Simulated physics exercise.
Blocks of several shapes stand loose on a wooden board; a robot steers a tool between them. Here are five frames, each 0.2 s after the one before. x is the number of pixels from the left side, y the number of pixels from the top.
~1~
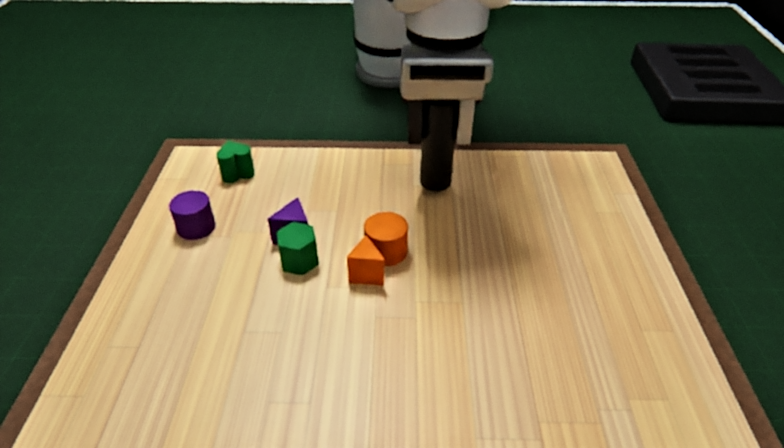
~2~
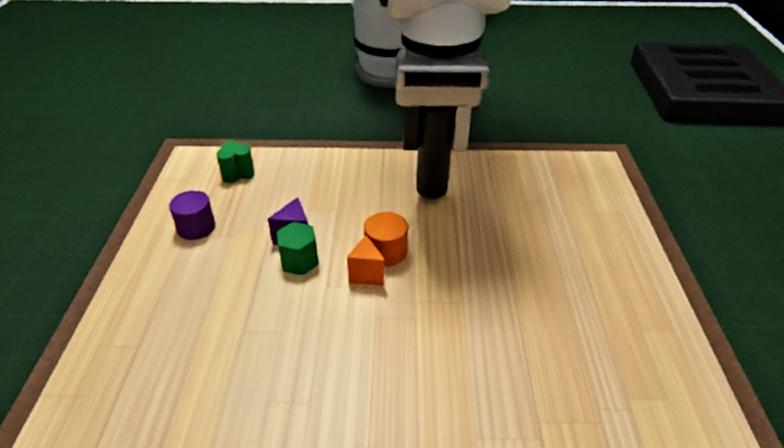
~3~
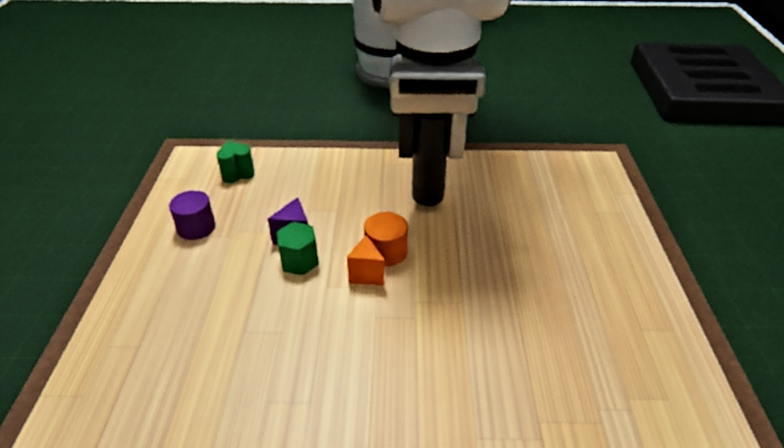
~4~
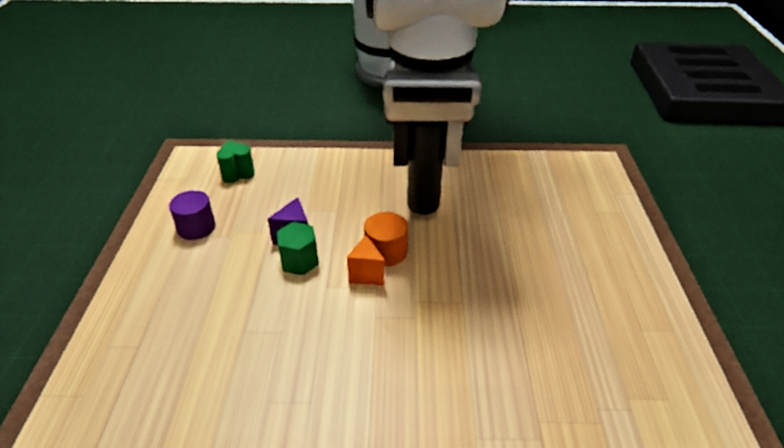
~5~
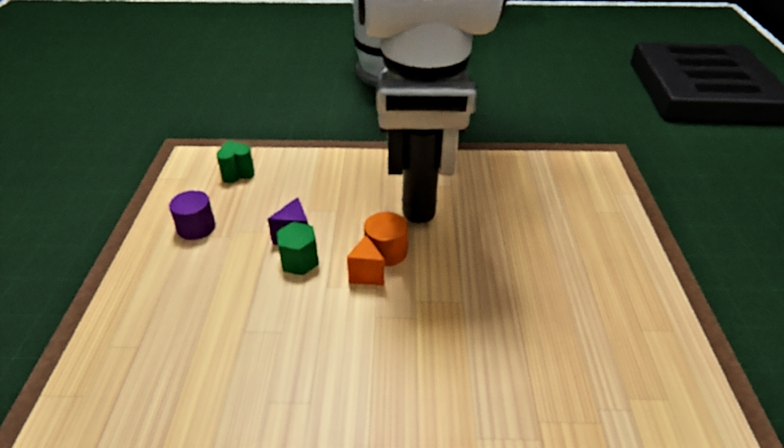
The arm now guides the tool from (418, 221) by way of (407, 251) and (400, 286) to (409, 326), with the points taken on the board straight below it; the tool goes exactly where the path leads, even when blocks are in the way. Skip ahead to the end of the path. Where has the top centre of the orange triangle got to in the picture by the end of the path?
Close to (337, 267).
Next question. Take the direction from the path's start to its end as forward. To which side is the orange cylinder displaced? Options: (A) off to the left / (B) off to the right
My answer is option B.
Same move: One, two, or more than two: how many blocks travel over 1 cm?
Two get moved.
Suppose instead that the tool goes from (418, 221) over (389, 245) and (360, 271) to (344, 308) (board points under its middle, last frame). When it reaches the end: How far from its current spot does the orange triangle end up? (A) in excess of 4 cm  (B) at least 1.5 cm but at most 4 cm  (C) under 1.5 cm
Correct choice: A.
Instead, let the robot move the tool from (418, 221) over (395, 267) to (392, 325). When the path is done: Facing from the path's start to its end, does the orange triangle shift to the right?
I'd say yes.
The first path, step by step. One third of the way, tool at (407, 244); orange triangle at (351, 259), turned 45° anticlockwise; orange cylinder at (370, 237).
Two thirds of the way, tool at (400, 279); orange triangle at (338, 267), turned 40° anticlockwise; orange cylinder at (358, 245).
At the end, tool at (409, 318); orange triangle at (338, 267), turned 40° anticlockwise; orange cylinder at (358, 245).
